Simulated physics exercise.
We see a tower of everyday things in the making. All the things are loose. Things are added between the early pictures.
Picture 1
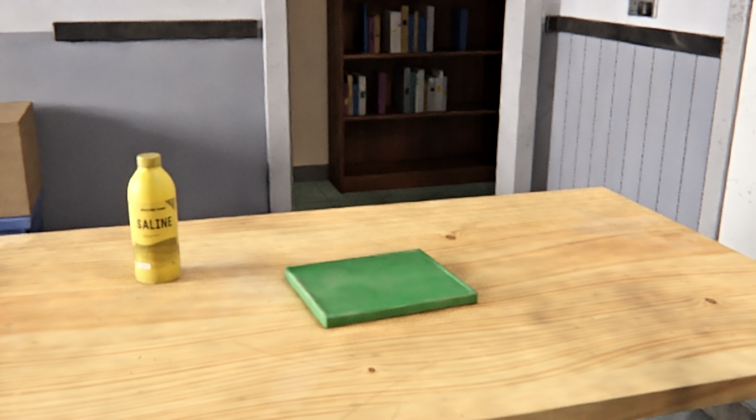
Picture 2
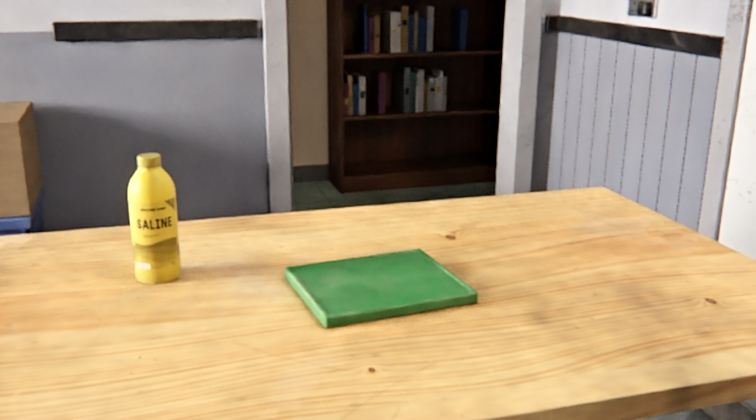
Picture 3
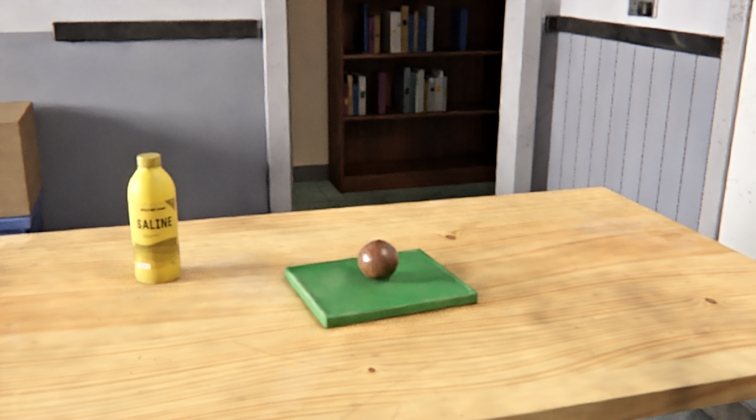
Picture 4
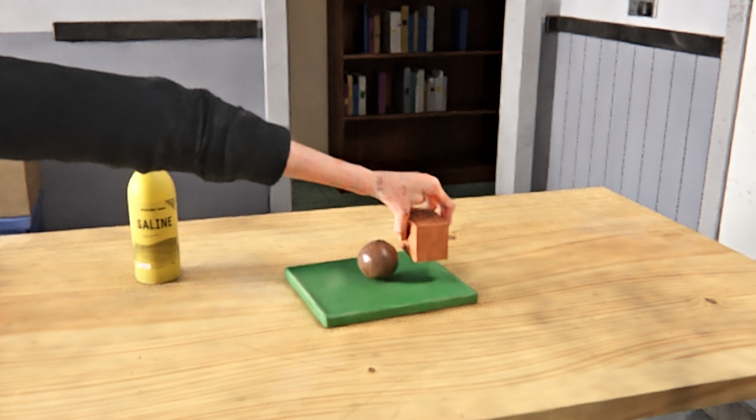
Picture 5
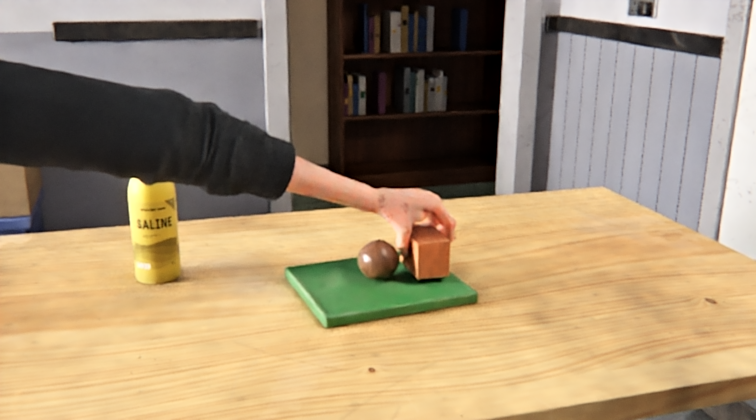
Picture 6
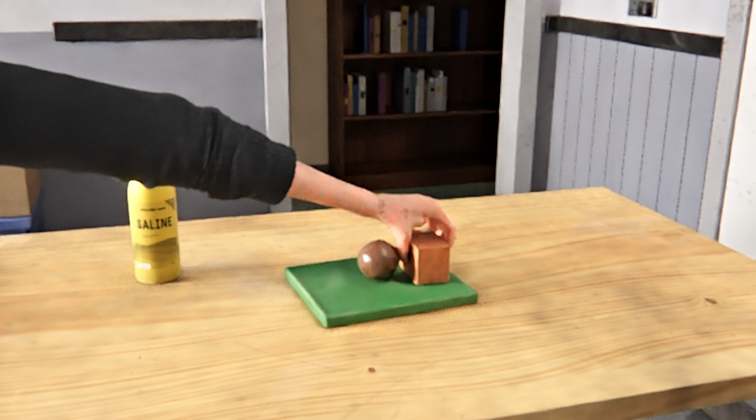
A green tray lay on a wooden table beside a yellow bottle, and a round brown onion appeared on it; then a hand reached in from the left and lowered an orange block beside it.
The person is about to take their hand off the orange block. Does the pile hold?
It keeps its balance.
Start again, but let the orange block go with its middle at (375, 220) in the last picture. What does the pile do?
Then it comes apart.
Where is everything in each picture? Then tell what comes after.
In the first frame, the last thing is not in view yet; yellow bottle (154, 217).
In the second frame, the last thing is not in view yet.
In the third frame, the last thing is not in view yet; green tray (378, 284).
In the fourth frame, coming down; orange block (423, 234); yellow bottle (154, 217).
In the fifth frame, coming down; orange block (424, 251); brown onion (378, 260).
In the sixth frame, set down, still held; orange block (424, 256); green tray (378, 284).
Then, 1.20 s on from there, things are still on the move.
Then, 2.20 s on from there, no change.
In the end, all 4 unmoved. At the end, from the last picture's camera, orange block near (424, 257). The pile stays up.
